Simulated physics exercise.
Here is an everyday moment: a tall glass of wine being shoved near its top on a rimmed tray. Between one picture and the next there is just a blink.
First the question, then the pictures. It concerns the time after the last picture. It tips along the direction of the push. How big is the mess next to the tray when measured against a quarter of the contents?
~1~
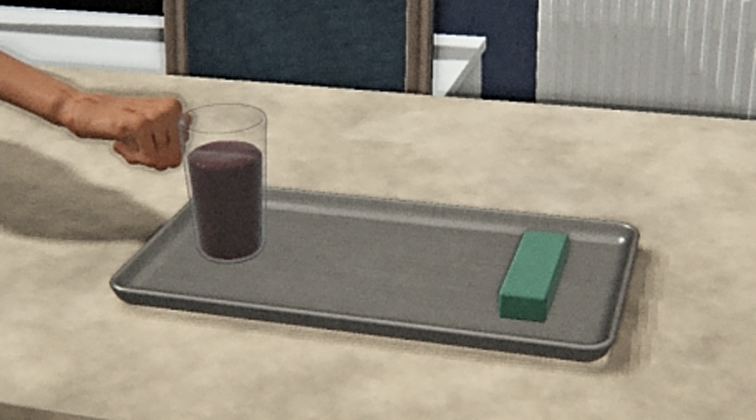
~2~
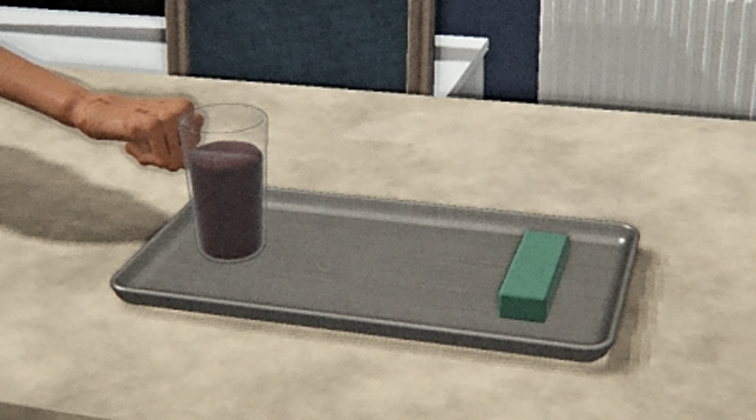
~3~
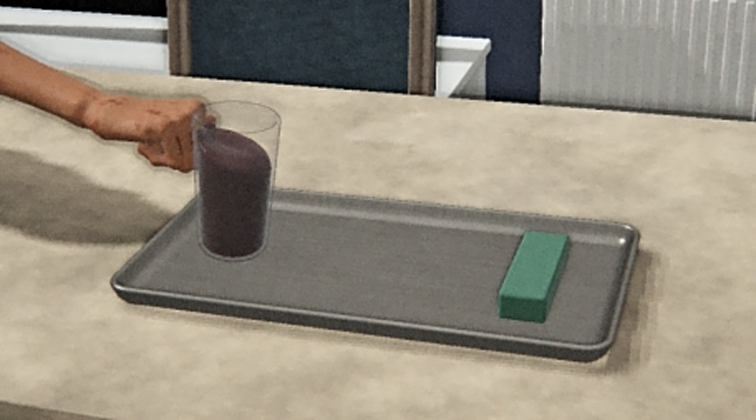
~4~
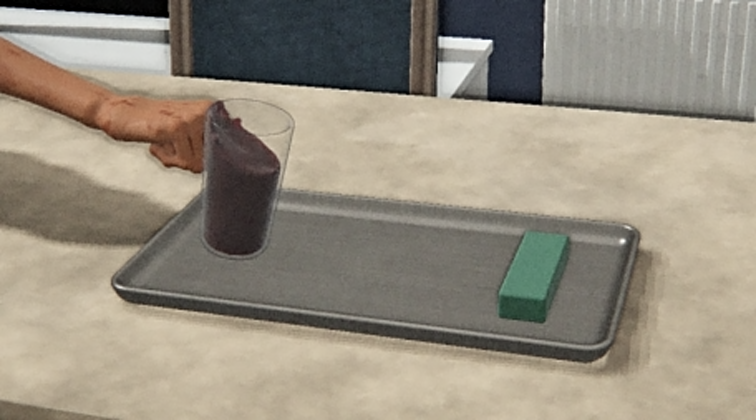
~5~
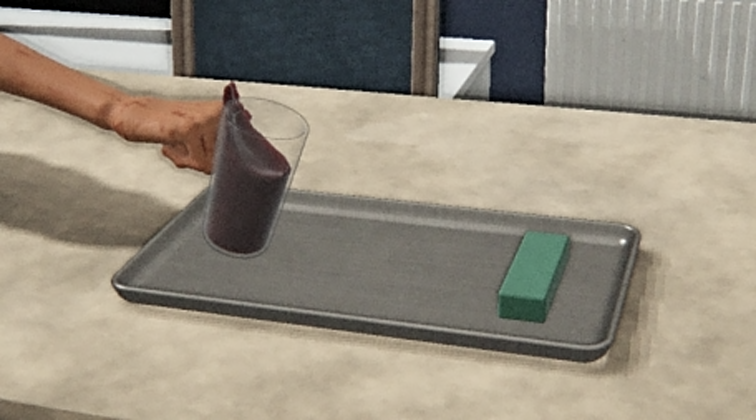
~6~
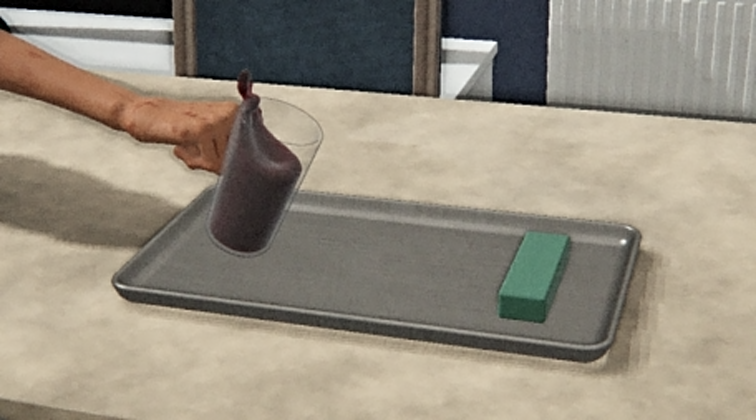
Small - less than a quarter ends up beside it.
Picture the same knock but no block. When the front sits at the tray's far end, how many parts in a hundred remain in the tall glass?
50 %.
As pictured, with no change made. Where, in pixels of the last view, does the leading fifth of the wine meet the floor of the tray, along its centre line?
I'd mark it somewhere roughly at pixel (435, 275).
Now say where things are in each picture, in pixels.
It leans 0°; its right rim is at (261, 124); the wine meets the walls at (193, 148) and (262, 155); the tray's far rim is at (625, 283); a block is fixed to the tray further along, in the first frame.
It leans 0°; its right rim is at (262, 124); the wine meets the walls at (193, 149) and (262, 155), in the second frame.
It leans 6°; its right rim is at (276, 127); the wine meets the walls at (203, 127) and (265, 159), in the third frame.
It leans 11°; its right rim is at (289, 130); the wine meets the walls at (215, 106) and (281, 167), in the fourth frame.
It leans 17°; its right rim is at (304, 135); the wine meets the walls at (225, 143) and (292, 169); 1 per cent is over the edge, in the fifth frame.
It leans 23°; its right rim is at (318, 142); the wine meets the walls at (234, 152) and (297, 164); 1 per cent is over the edge, in the sixth frame.
A moment on, the tall glass is falling and 99 per cent is in the glass, 0 on the tray and 1 above or beyond its rim.
Next, the tall glass lies on its side and 63 per cent is in the glass, 25 on the tray and 12 above or beyond its rim.
Then the tall glass lies on its side and 33 per cent is in the glass, 42 on the tray and 26 above or beyond its rim.
Later the tall glass lies on its side and 17 per cent is in the glass, 68 on the tray and 15 above or beyond its rim.
At rest 84 per cent is held by tray and glass, 16 is off the tray.
